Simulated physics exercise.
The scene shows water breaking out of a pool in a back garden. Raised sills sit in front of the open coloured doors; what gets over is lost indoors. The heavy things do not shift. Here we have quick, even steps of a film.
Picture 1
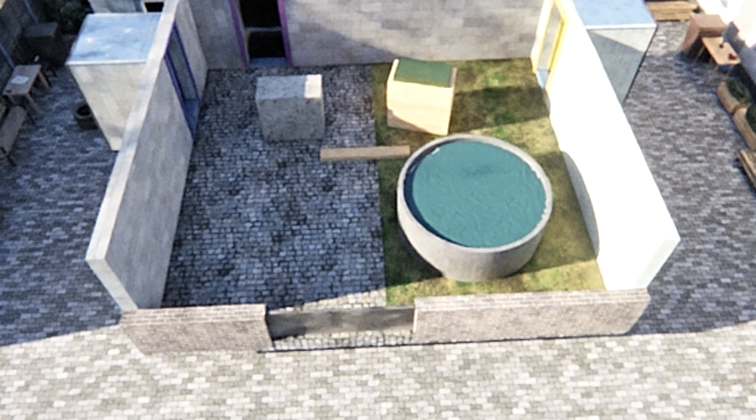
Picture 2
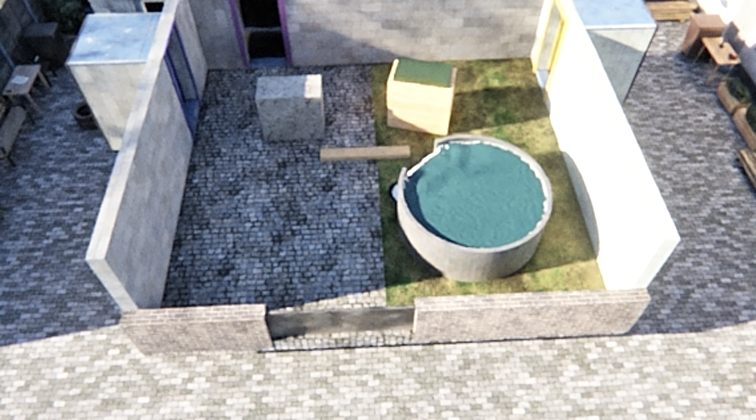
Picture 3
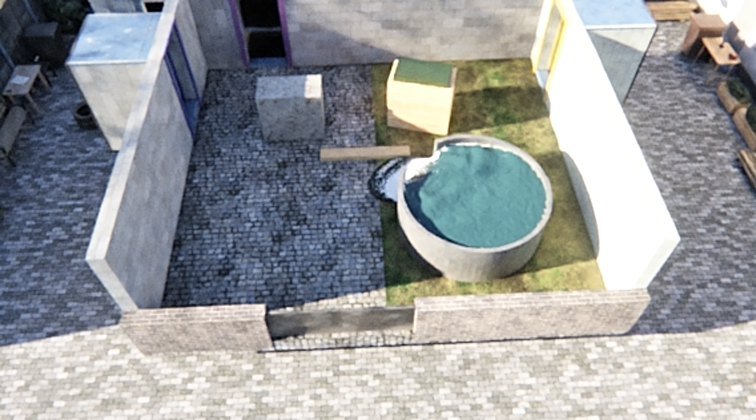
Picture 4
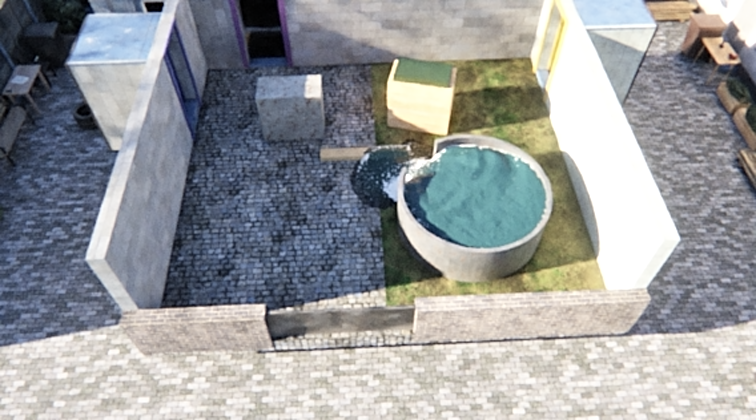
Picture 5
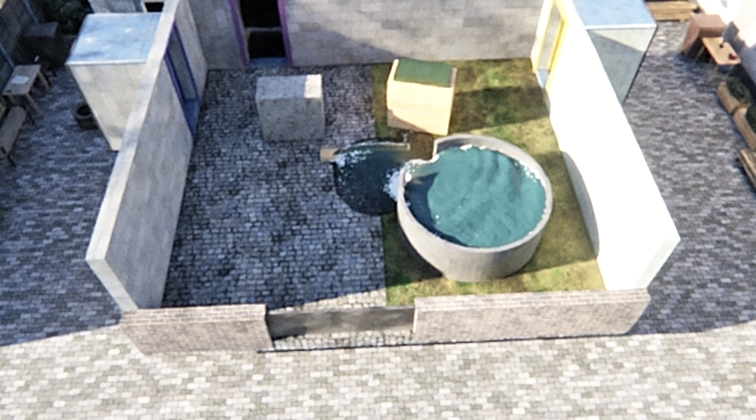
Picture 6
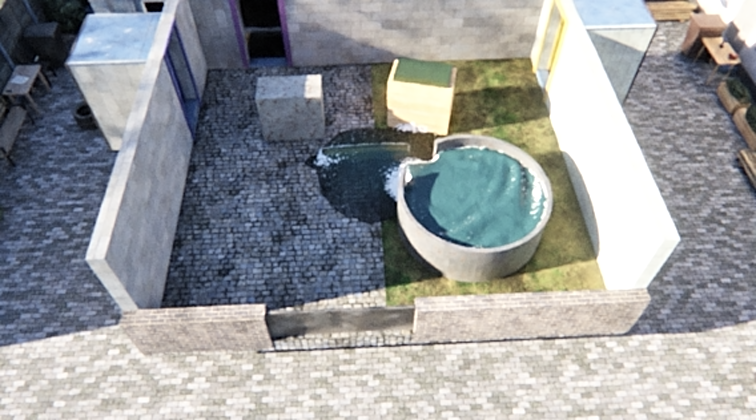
Walled back garden with water breaking out of a round pool's far left side and spreading leftward across dark cobbles.
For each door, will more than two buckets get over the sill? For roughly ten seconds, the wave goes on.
The yellow door will keep it to two buckets. The purple door will be overrun. The blue door will keep it to two buckets.
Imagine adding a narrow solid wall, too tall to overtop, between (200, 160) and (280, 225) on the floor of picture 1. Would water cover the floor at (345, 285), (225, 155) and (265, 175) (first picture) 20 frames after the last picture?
Taking them in order, I'd say parched, soaked and soaked.
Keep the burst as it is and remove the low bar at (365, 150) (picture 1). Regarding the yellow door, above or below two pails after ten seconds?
I'd say the yellow door stays low.
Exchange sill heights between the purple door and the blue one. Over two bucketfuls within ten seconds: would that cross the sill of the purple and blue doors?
Purple door stays within bounds; blue door overflows.
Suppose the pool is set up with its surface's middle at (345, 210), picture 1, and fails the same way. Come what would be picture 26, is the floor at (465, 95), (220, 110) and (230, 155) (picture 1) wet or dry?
Result: Spared; inundated; inundated.
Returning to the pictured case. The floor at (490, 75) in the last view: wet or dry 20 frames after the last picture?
Outcome at that point: Unwetted.
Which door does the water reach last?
I'd go with the yellow-painted one.
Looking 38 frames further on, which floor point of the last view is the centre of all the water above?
The water centres close to (357, 180).
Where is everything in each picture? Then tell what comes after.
In the first frame, still water in the pool at (474, 192).
In the second frame, water pours out on the pool's far side and has run to (396, 198).
In the third frame, the front is at (373, 180), out from the gap on the pool's far side.
In the fourth frame, water pours out on the pool's far side and has run to (360, 162).
In the fifth frame, the front is at (333, 161), out from the gap on the pool's far side.
In the sixth frame, the front is at (312, 160), out from the gap on the pool's far side.
A moment on, water covers 25 % of the floor; the yellow door not reached, the purple door not reached, the blue door not reached.
Next, water covers 40 % of the floor; the yellow door not reached, the purple door wet at the sill, nothing in, the blue door wet at the sill, nothing in.
Then, water covers 55 % of the floor; the yellow door not reached, the purple door under two buckets in, the blue door wet at the sill, nothing in.
Later, water covers 80 % of the floor; the yellow door not reached, the purple door over two buckets in, the blue door wet at the sill, nothing in.
In the end, water covers 100 % of the floor; the yellow door wet at the sill, nothing in, the purple door over two buckets in, the blue door wet at the sill, nothing in.
